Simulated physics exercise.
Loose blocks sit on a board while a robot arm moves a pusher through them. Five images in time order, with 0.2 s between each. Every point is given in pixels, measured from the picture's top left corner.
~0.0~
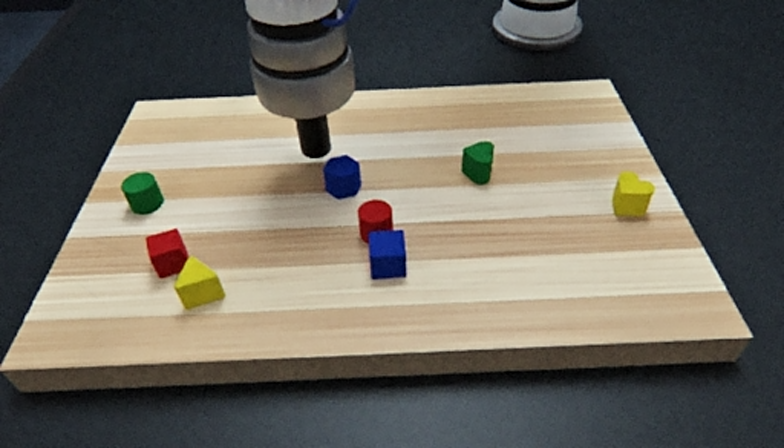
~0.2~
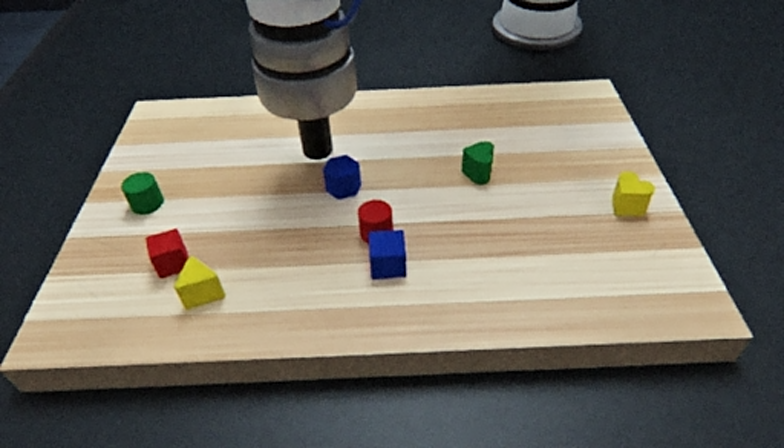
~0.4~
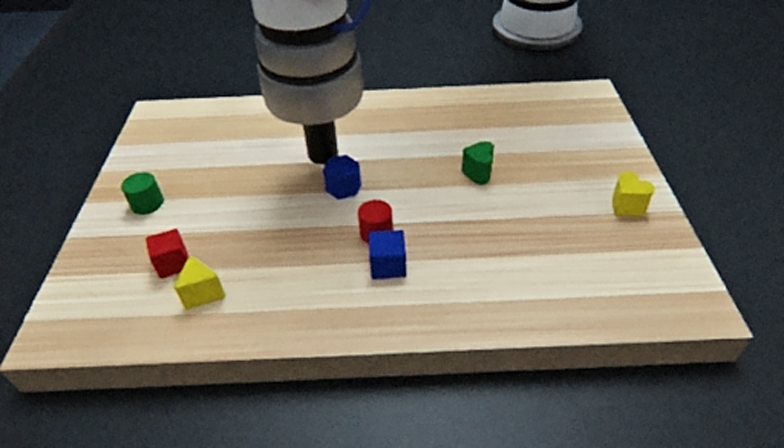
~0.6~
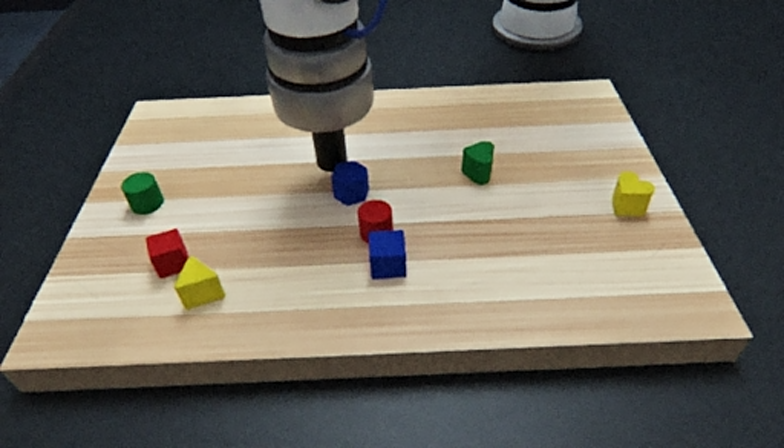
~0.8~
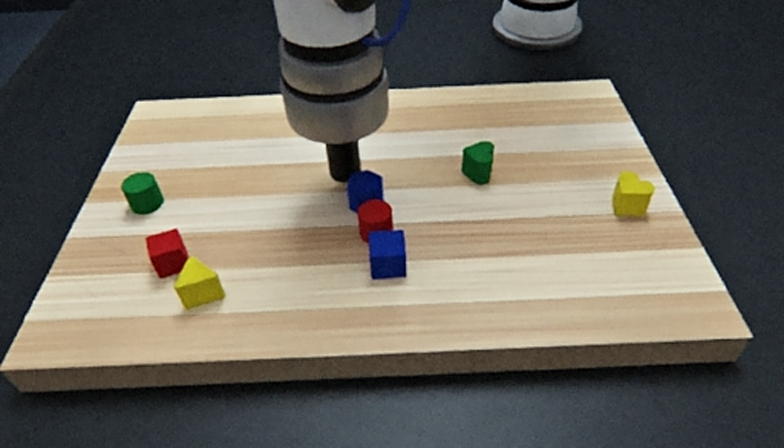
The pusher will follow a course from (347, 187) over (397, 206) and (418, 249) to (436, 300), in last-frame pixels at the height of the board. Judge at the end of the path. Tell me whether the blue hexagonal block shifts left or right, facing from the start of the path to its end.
The right.
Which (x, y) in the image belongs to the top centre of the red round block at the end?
Its top middle is near (368, 238).
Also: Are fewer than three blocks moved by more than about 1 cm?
Final answer: No.
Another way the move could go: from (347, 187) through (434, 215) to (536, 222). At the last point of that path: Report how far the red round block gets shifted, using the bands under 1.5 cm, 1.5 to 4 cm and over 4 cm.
Offset: 1.5 to 4 cm.
On the path given first. One third of the way, pusher at (397, 192); blue hexagonal block at (400, 209), turned 60° clockwise; red round block at (377, 230); blue four-sided block at (385, 256), turned 20° anticlockwise.
Two thirds of the way, pusher at (418, 235); blue hexagonal block at (405, 254); red round block at (368, 238); blue four-sided block at (374, 276), turned 30° anticlockwise.
At the end, pusher at (437, 286); blue hexagonal block at (403, 296), turned 195° clockwise; red round block at (368, 238); blue four-sided block at (360, 291).
